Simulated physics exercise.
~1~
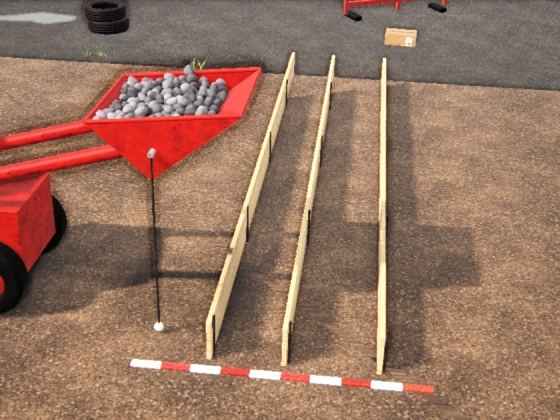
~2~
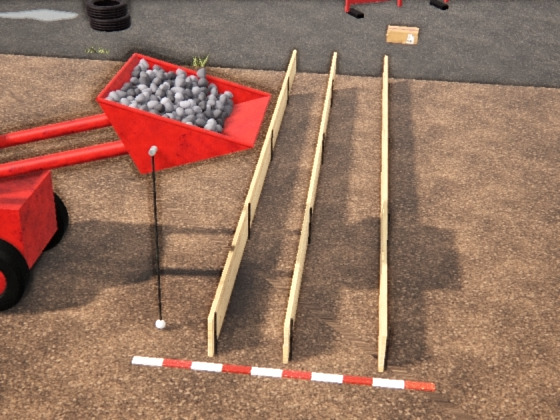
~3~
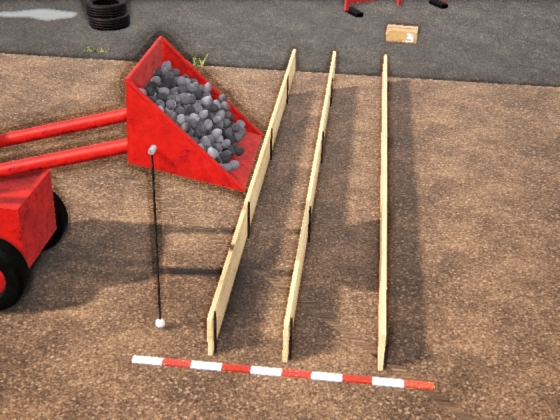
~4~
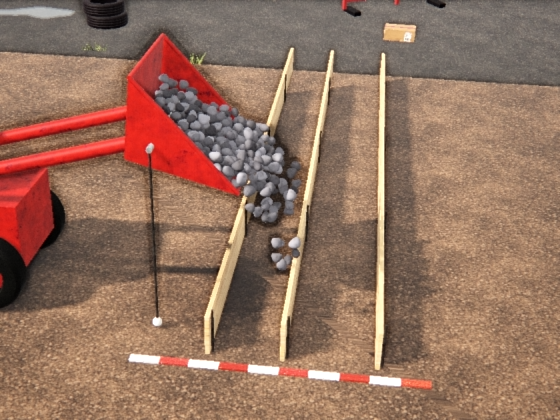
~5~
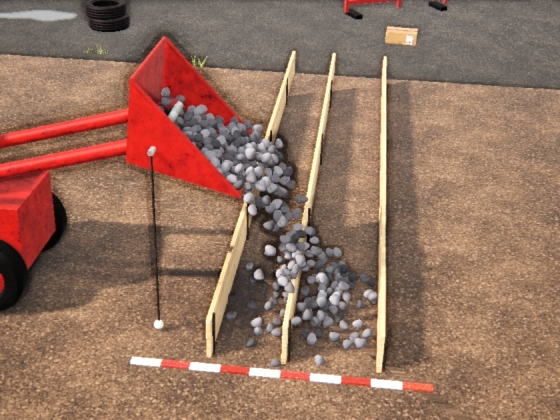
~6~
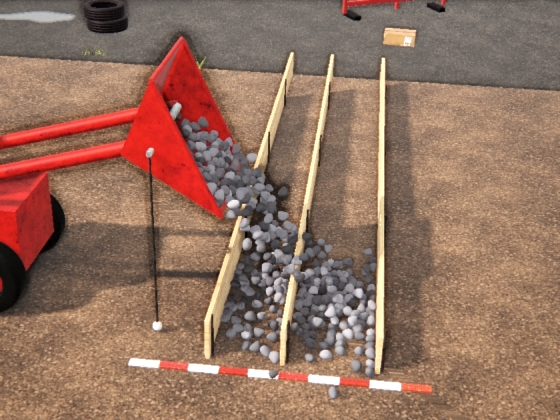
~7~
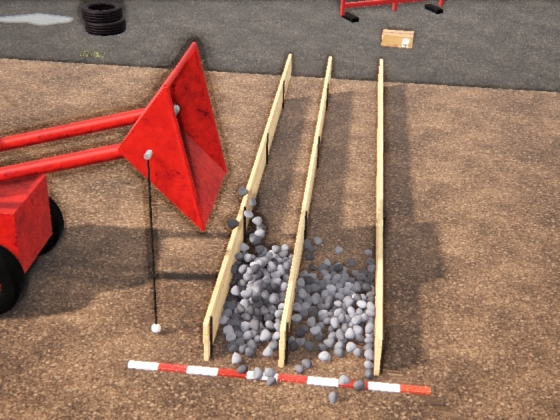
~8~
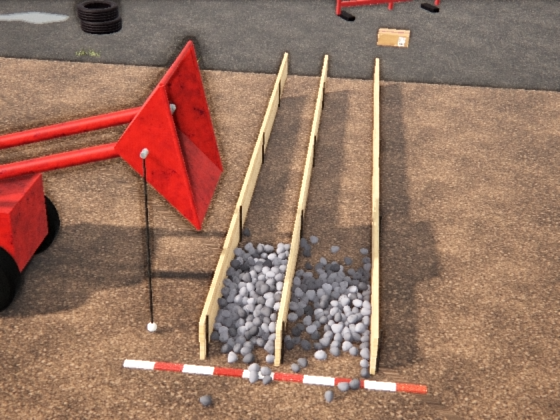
On brown ground, a red loader bucket tips grey stones rightward between wooden planks, emptying completely.
